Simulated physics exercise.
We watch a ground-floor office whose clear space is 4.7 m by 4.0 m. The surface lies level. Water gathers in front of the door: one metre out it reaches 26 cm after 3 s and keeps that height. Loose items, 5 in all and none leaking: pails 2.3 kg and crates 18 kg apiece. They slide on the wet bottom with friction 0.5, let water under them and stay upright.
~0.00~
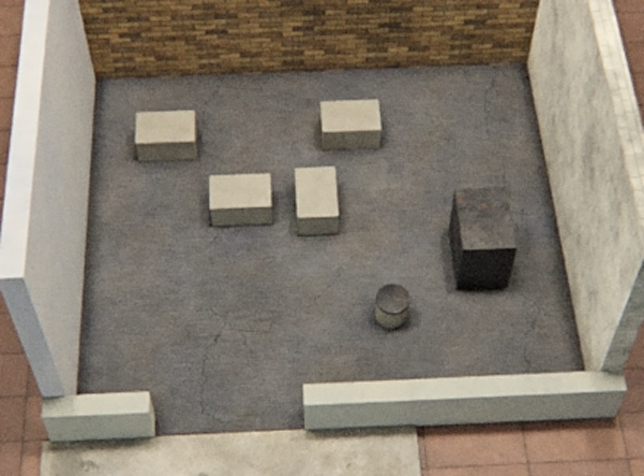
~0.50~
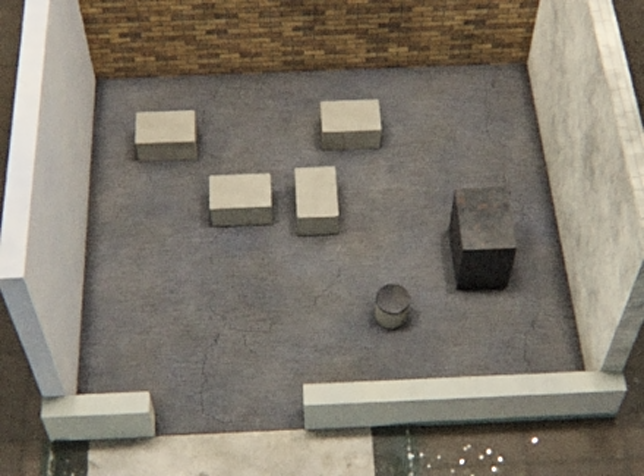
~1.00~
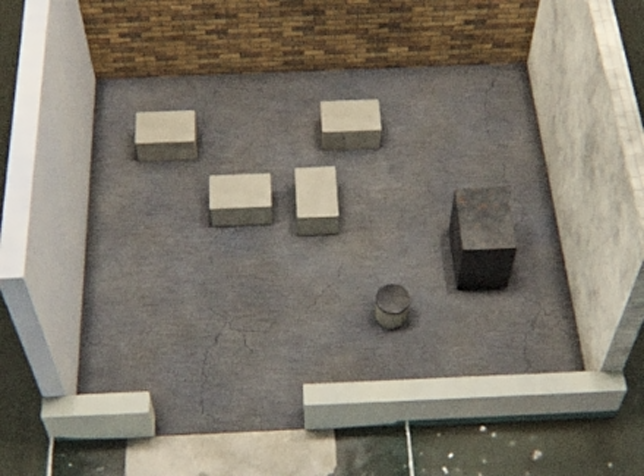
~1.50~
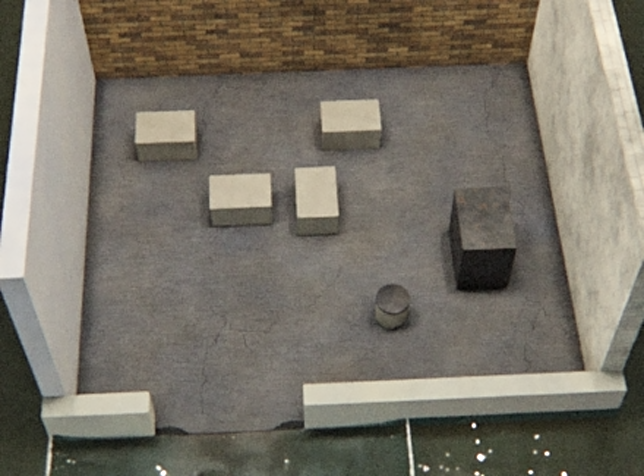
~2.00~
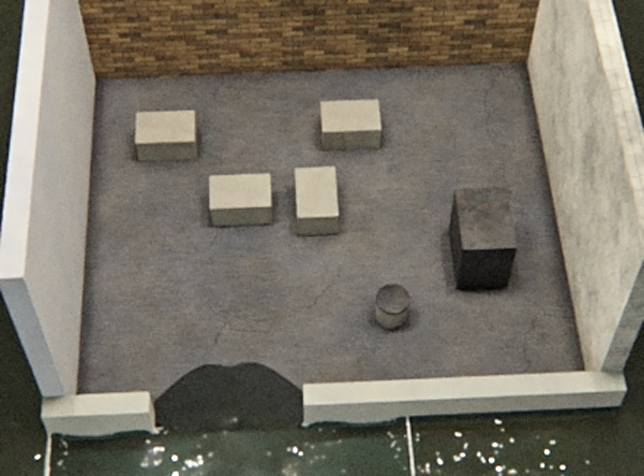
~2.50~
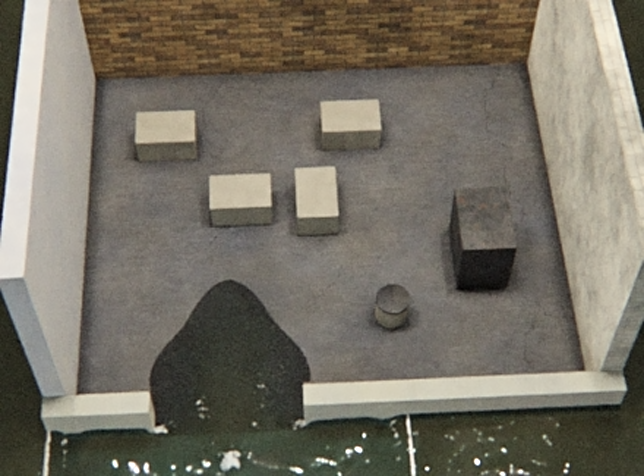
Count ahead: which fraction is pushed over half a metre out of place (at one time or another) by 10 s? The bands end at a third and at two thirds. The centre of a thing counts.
It is two thirds or more.
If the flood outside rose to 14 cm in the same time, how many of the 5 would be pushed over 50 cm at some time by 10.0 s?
In that case 0 of them.
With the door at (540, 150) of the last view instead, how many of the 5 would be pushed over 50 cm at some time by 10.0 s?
Then 4.
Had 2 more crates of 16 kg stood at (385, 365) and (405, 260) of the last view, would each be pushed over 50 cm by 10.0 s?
In that order: Less, less.
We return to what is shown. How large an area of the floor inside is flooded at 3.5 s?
Roughly 5.5 m2.
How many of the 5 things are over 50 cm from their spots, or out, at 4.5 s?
By then 1.
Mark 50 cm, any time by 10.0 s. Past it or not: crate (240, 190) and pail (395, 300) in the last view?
In that order: Past it, less.
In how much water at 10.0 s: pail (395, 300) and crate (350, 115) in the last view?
About 2 and 16 cm.
After 3.5 s 0 of 5 are over 50 cm from their spots; 0 afloat.
After 4.5 s 1 of 5 are over 50 cm from their spots; 0 afloat.
After 7.0 s 4 of 5 are over 50 cm from their spots; 2 afloat.
After 10.0 s 4 of 5 are over 50 cm from their spots, and 4 have been at some point; 4 afloat.
